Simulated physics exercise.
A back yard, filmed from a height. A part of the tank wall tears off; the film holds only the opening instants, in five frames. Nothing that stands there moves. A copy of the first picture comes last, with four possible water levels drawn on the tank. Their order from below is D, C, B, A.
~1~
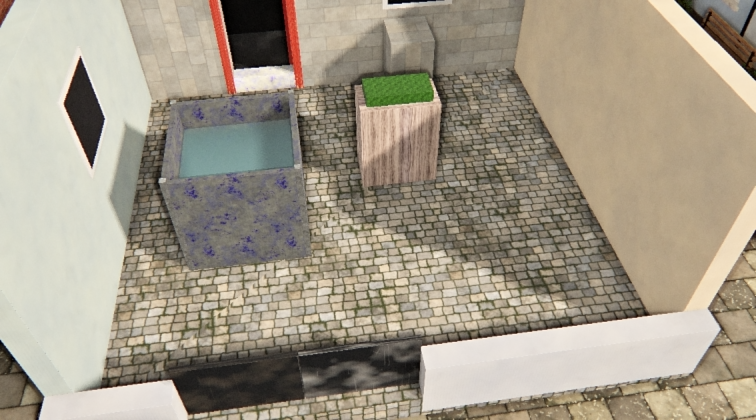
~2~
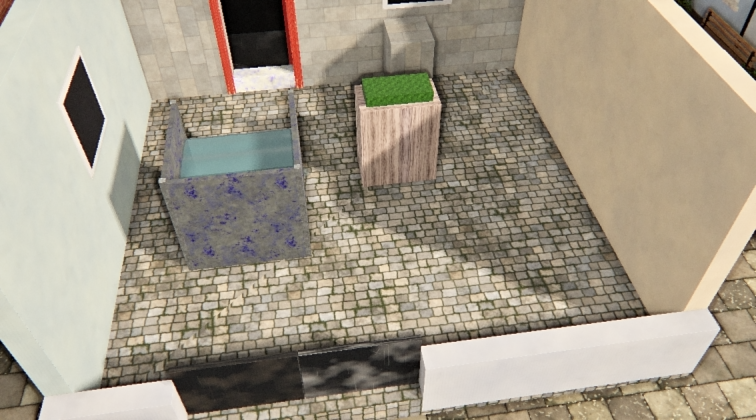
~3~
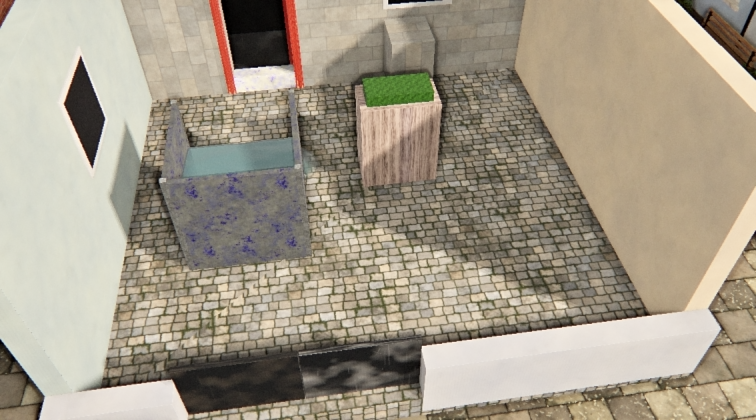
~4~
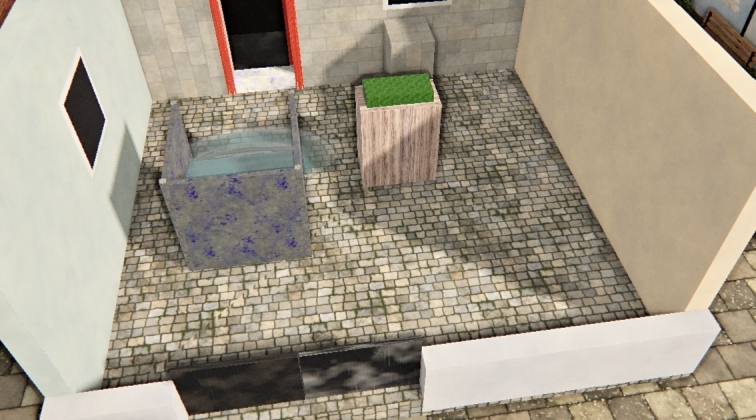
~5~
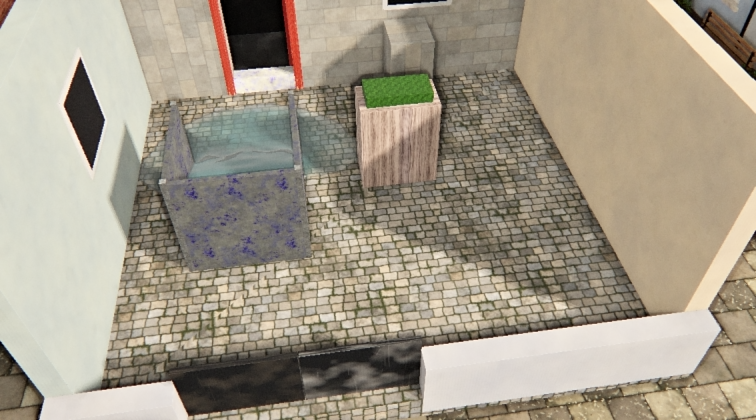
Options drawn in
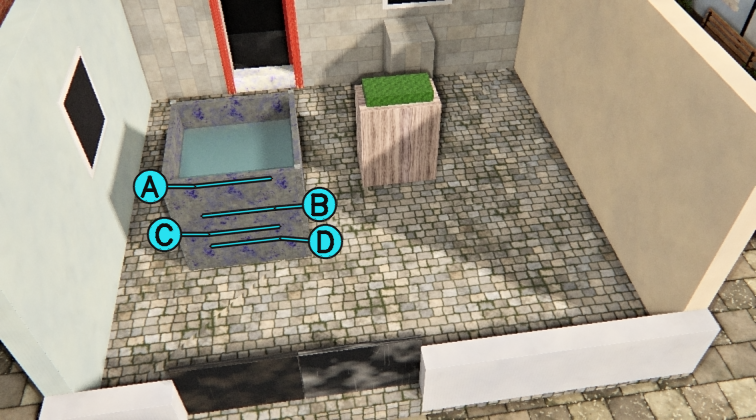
To begin with, a mottled grey-and-blue tank of still water stands in a cobbled yard beside a planter topped with green. The tank's back wall vanishes, and the water level dips slightly. Water then pours out behind it, rippling and spreading across the cobbles toward the red doorway and the planter.
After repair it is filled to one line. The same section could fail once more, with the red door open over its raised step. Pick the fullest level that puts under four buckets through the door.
I would pick mark C.
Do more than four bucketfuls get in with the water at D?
No.
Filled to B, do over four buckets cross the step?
Yes, it does.
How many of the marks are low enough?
Two of the four.
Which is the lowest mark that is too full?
That would be B.
In cyan, A at (232, 182); B at (239, 212); C at (243, 230); D at (246, 242); from the bottom up D, C, B, A.
For mark A, dozens of bucketfuls pour in.
For mark B, about 10 bucketfuls get in.
For mark C, a bucket or two gets in.
For mark D, nothing gets over.
